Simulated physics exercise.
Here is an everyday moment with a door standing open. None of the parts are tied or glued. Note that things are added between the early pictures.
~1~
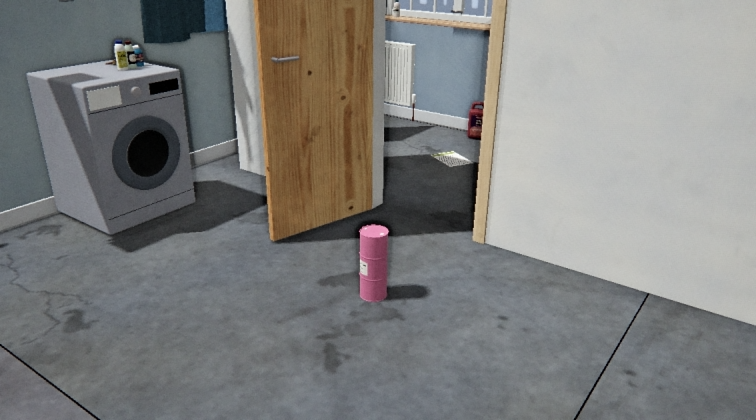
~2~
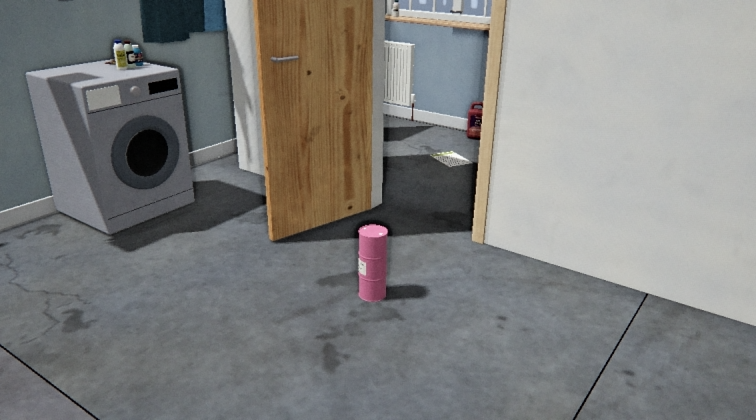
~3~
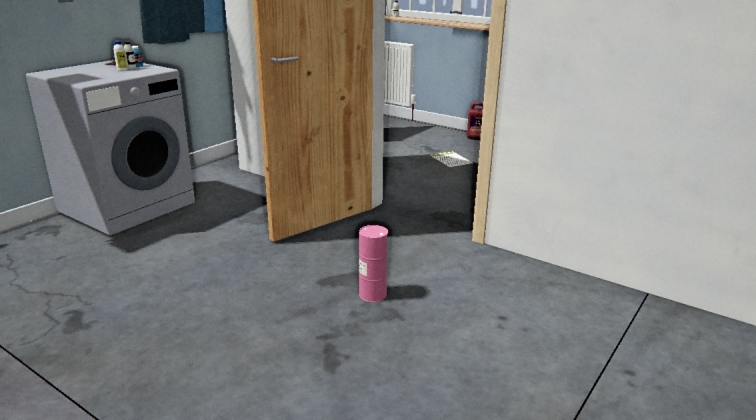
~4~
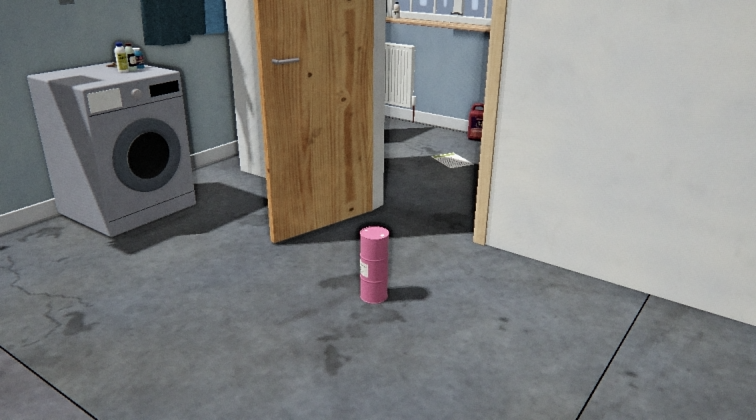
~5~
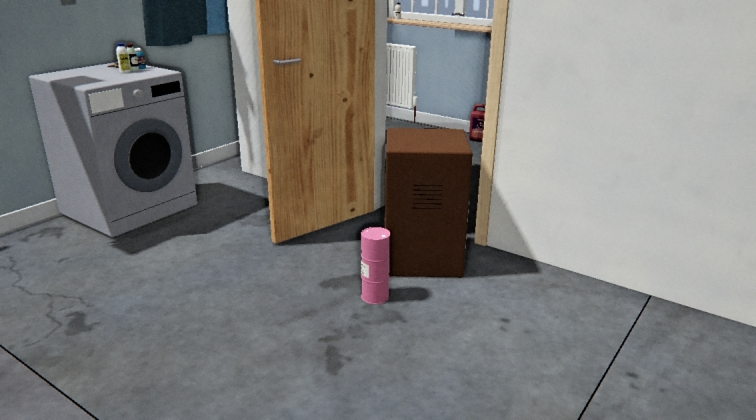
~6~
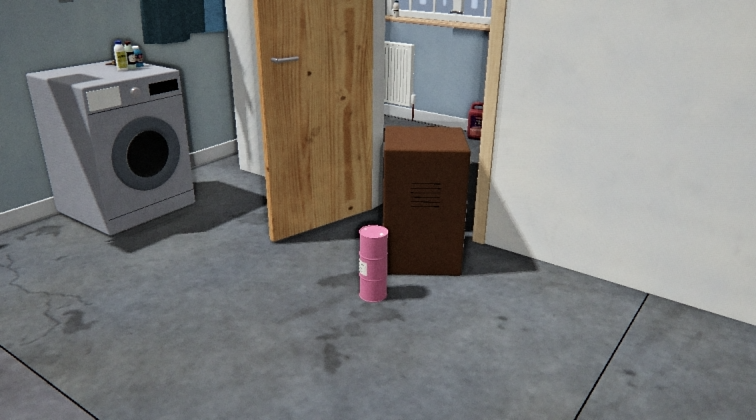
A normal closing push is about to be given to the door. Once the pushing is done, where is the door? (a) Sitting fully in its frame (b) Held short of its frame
Option b: Held short of its frame.
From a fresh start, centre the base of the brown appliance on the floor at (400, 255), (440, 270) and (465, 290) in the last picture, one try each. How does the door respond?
Try one: The door gets held up; try two: It gets held up; try three: It swings to.
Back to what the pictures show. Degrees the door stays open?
The door ends up some 50° open.
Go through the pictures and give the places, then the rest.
In the first picture, door wide open and still; pink canister (374, 263).
In the second picture, door wide open and still; pink canister (373, 263).
In the third picture, door wide open and still; pink canister (373, 264).
In the fourth picture, door wide open and still; pink canister (374, 265).
In the fifth picture, door wide open and still; pink canister (375, 266).
In the sixth picture, door wide open and still; brown appliance (423, 200); pink canister (373, 264).
Then, 0.70 s after the last picture, open by 92°.
Then, 1.20 s after the last picture, open by 76°.
Then, 1.70 s after the last picture, open by 58°.
At rest, open by 49°; both in place. Seen from the same camera at the end, brown appliance near (424, 200).
